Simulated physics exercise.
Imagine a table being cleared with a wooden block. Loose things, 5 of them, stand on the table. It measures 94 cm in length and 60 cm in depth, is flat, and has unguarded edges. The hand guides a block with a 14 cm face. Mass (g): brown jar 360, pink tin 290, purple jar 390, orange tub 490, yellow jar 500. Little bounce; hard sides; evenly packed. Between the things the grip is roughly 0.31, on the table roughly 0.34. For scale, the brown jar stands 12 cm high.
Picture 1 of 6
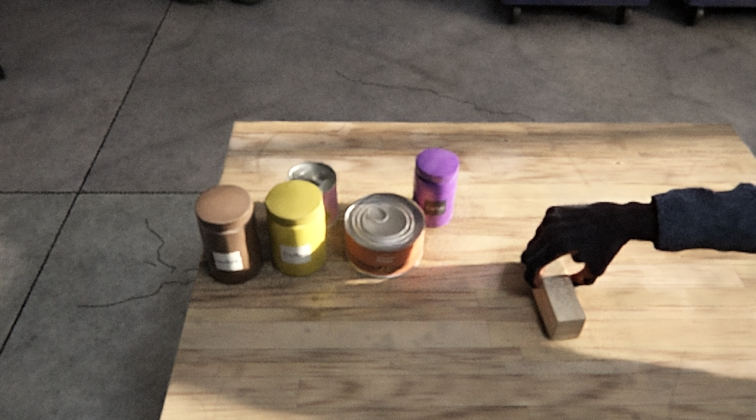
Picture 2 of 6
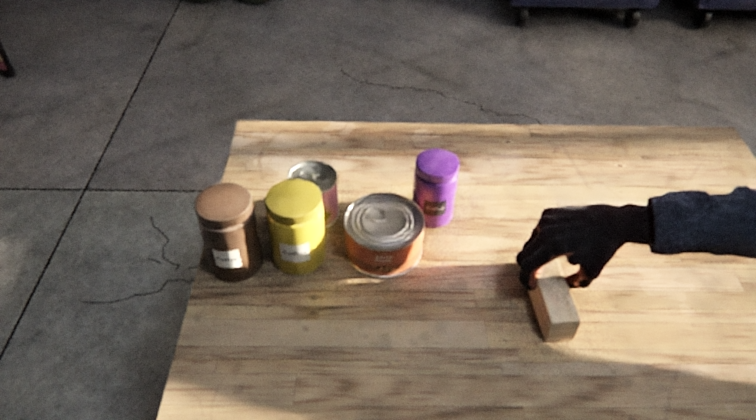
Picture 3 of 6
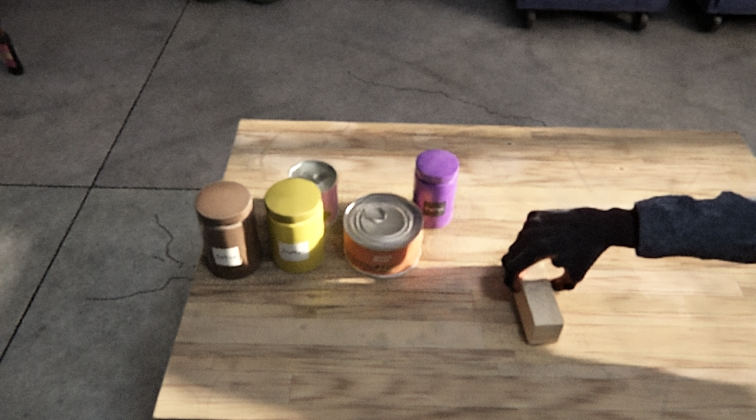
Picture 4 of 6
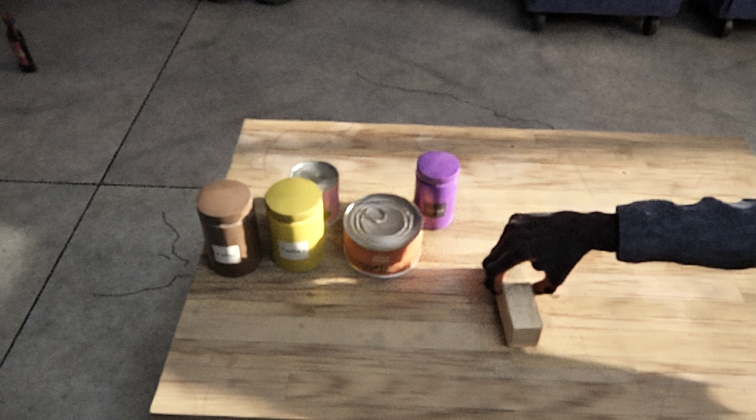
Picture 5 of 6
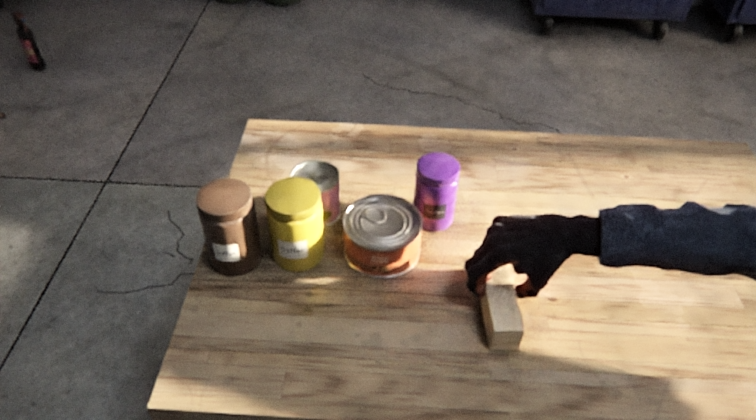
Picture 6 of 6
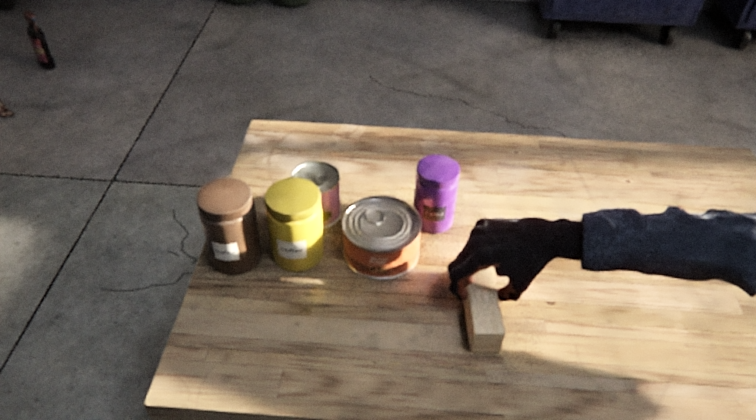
The footage shows a hand in a dark sleeve sliding a small wooden block leftward across a wooden table, while a brown jar, yellow jar, pink tin, orange tub and purple jar stand essentially still to its left.
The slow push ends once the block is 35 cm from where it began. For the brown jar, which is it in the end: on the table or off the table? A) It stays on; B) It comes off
It stays on (A).
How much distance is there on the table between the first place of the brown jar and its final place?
It ends about 0 centimetres from where it started.
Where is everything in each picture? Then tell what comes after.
The first frame shows block slid 0 cm; brown jar (230, 236); pink tin (313, 196).
The second frame shows block slid 0 cm; orange tub (384, 234); yellow jar (297, 227).
The third frame shows block slid 2 cm; pink tin (314, 195); purple jar (434, 190).
The fourth frame shows block slid 5 cm; orange tub (383, 235); yellow jar (296, 225).
The fifth frame shows block slid 7 cm; pink tin (316, 194); purple jar (435, 192).
The sixth frame shows block slid 9 cm; brown jar (231, 227); orange tub (381, 237).
Then, 0.40 s on from there, block slid 15 cm.
Then, 0.80 s on from there, block slid 22 cm; orange tub moved 2 cm.
Then, 1.30 s on from there, block slid 31 cm; orange tub moved 2 cm.
In the end, all 5 under 4 cm from the start. At the end, from the last picture's camera, brown jar near (231, 227).
